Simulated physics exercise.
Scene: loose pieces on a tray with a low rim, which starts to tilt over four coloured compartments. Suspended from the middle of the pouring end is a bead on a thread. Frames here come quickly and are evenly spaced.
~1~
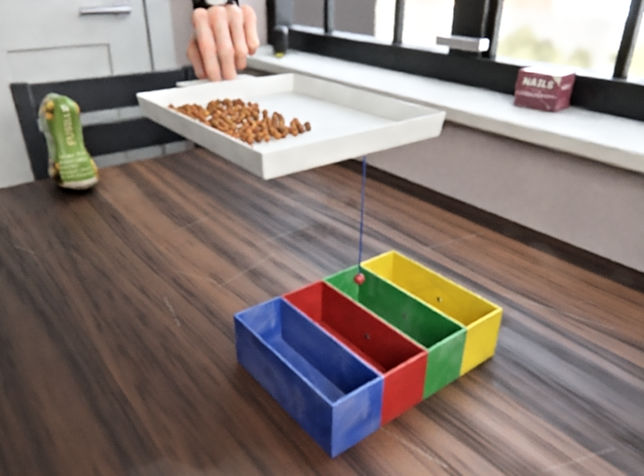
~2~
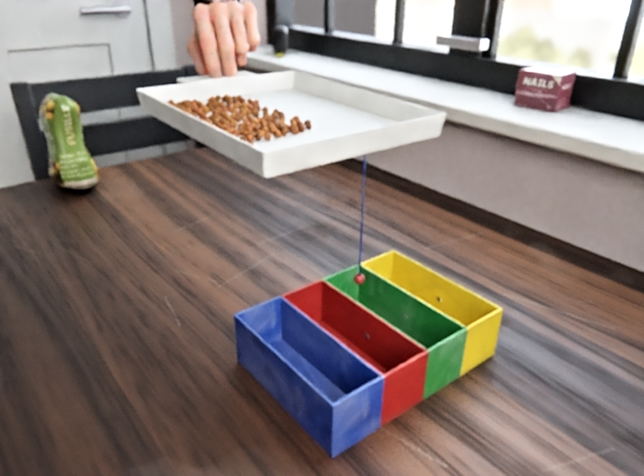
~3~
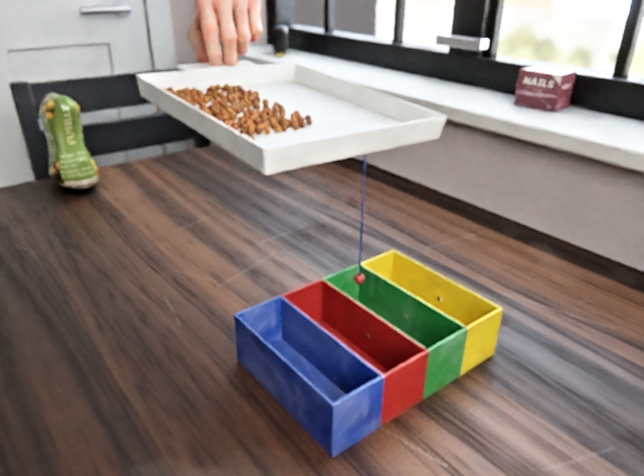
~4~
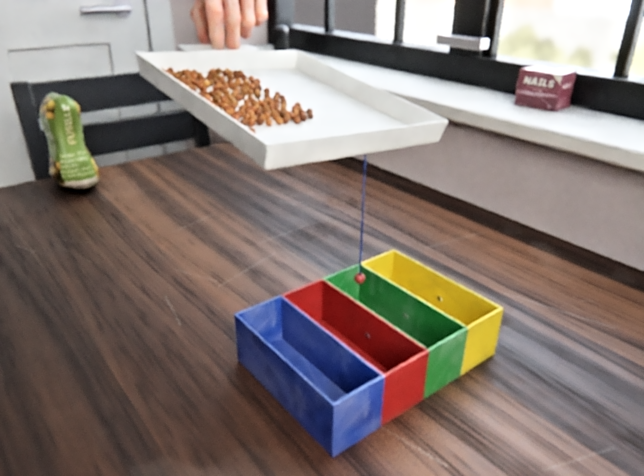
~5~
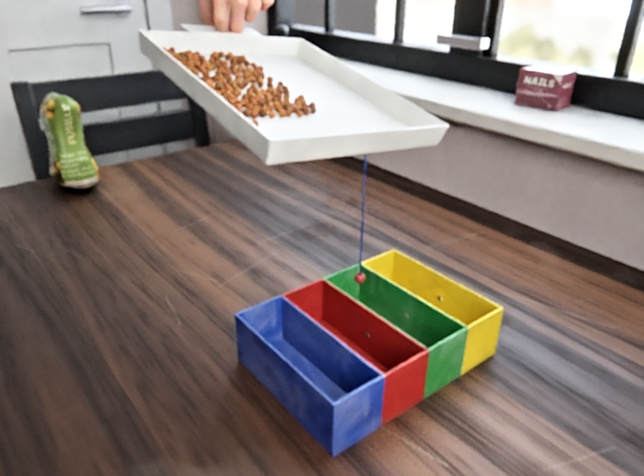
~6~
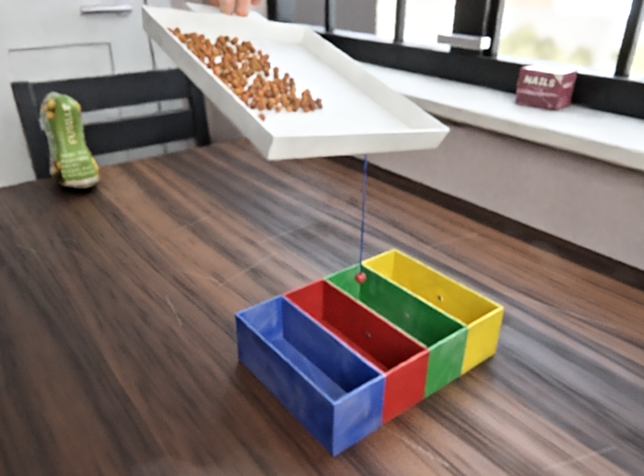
The footage shows a hand raising the far end of a white tray of small brown pieces above blue, red, green and yellow compartments, steepening its slant as the pieces shift slightly and a bead hangs on a thread.
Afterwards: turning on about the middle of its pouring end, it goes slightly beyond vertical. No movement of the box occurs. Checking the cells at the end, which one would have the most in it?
The yellow cell would have the most in it.
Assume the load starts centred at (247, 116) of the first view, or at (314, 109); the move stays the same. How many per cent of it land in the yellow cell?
First 40 %, then 50 %.
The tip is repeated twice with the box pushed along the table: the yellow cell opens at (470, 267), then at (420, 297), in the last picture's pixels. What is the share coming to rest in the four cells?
Trial 1 near 90 %, trial 2 near 10 %.
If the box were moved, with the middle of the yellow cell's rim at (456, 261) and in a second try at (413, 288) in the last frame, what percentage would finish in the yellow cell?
The first gives 20 %, the second 20 %.
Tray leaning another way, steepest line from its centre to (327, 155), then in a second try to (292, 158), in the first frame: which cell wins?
Case 1 - the blue cell. Case 2 - blue.
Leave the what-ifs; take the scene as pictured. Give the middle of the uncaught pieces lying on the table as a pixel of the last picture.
The centre sits near (495, 292).
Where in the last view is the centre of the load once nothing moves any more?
Resting centre, last picture - approx. (426, 312).
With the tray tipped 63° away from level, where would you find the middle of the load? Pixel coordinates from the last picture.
The middle of the pieces lands at roughly (412, 150).
Just after the last frame, tray tipped steeply; the larger part on the tray; roughly a quarter falling or outside the box.
A moment on, tray tipped past a quarter turn; roughly half on the tray; about a tenth in the yellow cell; roughly a third falling or outside the box.
Further on, tray tipped past a quarter turn; roughly half in the yellow cell; just a few in the green cell; roughly a third falling or outside the box.
When it is over, tray tipped past a quarter turn; roughly half in the yellow cell; just a few in the green cell; not one in the blue cell; not one in the red cell; roughly a third outside the box.
